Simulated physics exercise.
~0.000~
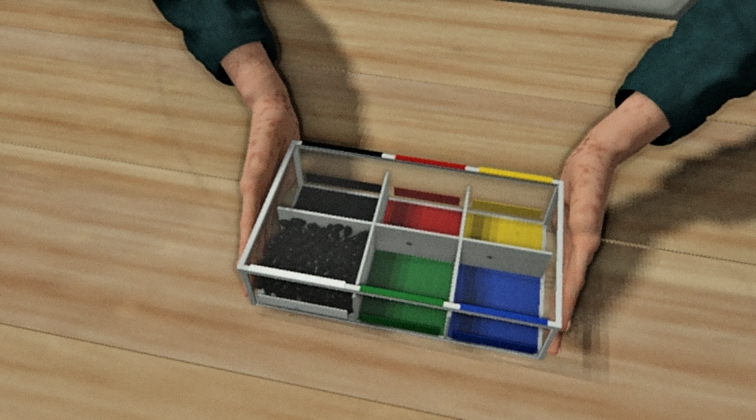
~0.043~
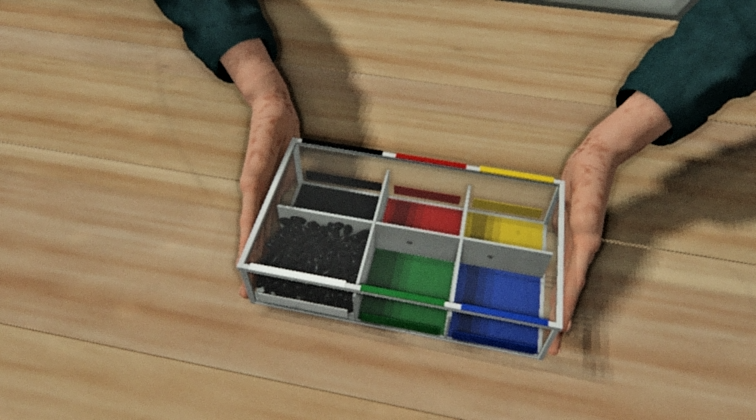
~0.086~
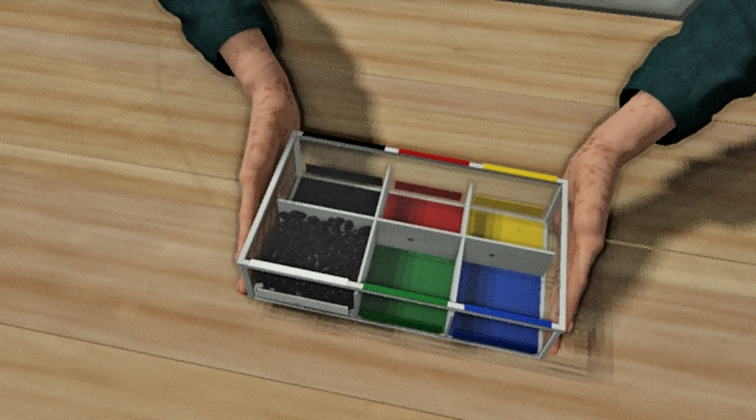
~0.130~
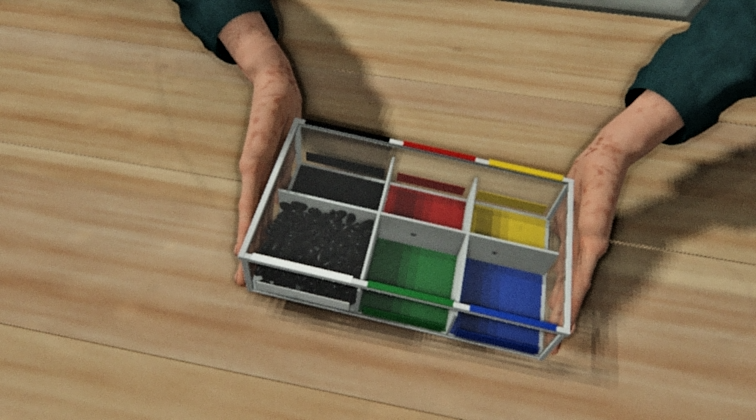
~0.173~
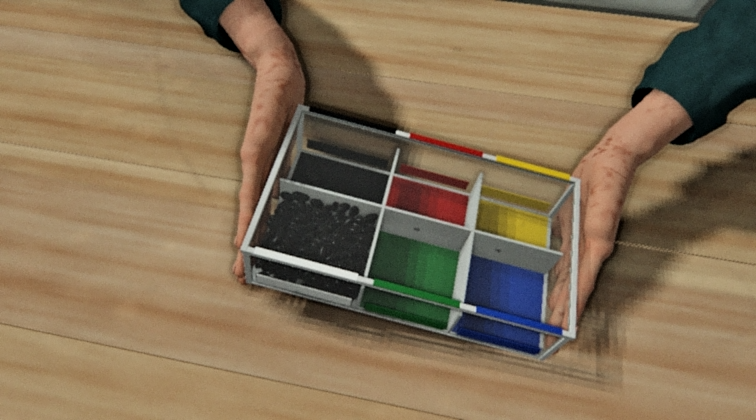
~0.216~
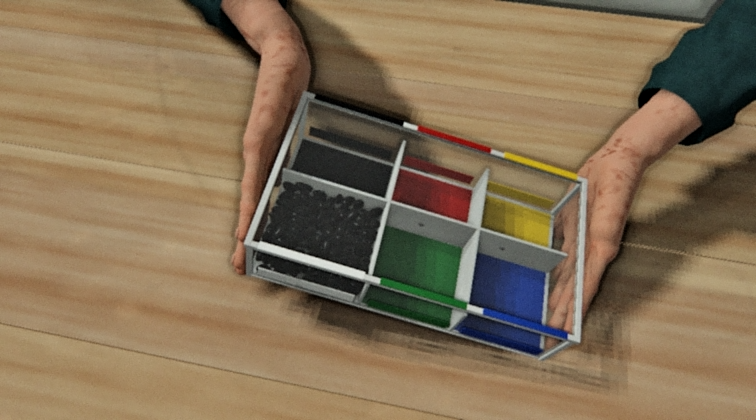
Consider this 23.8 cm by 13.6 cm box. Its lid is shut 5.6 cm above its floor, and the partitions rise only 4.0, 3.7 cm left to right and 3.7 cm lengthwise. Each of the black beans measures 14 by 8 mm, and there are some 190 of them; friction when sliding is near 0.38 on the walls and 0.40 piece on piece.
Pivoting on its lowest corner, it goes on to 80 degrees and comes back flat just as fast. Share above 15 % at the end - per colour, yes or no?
Red compartment no, blue compartment no, green compartment no, yellow compartment no, white compartment yes, black compartment no.
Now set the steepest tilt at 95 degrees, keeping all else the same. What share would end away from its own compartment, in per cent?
Roughly 10 %.
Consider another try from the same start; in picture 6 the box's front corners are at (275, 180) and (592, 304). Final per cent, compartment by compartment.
Result - red: 0 %; blue: 0 %; green: 5 %; yellow: 10 %; white: 85 %; black: 0 %.
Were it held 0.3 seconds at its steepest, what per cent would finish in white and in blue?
You'd end up with white at 85 per cent and blue at 10 per cent.
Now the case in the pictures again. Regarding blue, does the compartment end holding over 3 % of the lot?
Blue: It does.
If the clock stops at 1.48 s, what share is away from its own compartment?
Around 10 per cent.
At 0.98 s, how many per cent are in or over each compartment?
Shares - red: 0, blue: 5, green: 5, yellow: 0, white: 95, black: 0.
After 0.98 s, tilt 80 degrees; blue 5 %, green 5 %, white 95 %.
Then, at 1.48 s, tilt 35 degrees; blue 5 %, green 5 %, white 90 %.
After 2.06 s, tilt 0 degrees; blue 5 %, green 5 %, white 90 %.
In the end, at 2.5 s, red 0 %, blue 5 %, green 5 %, yellow 0 %, white 90 %, black 0 %.
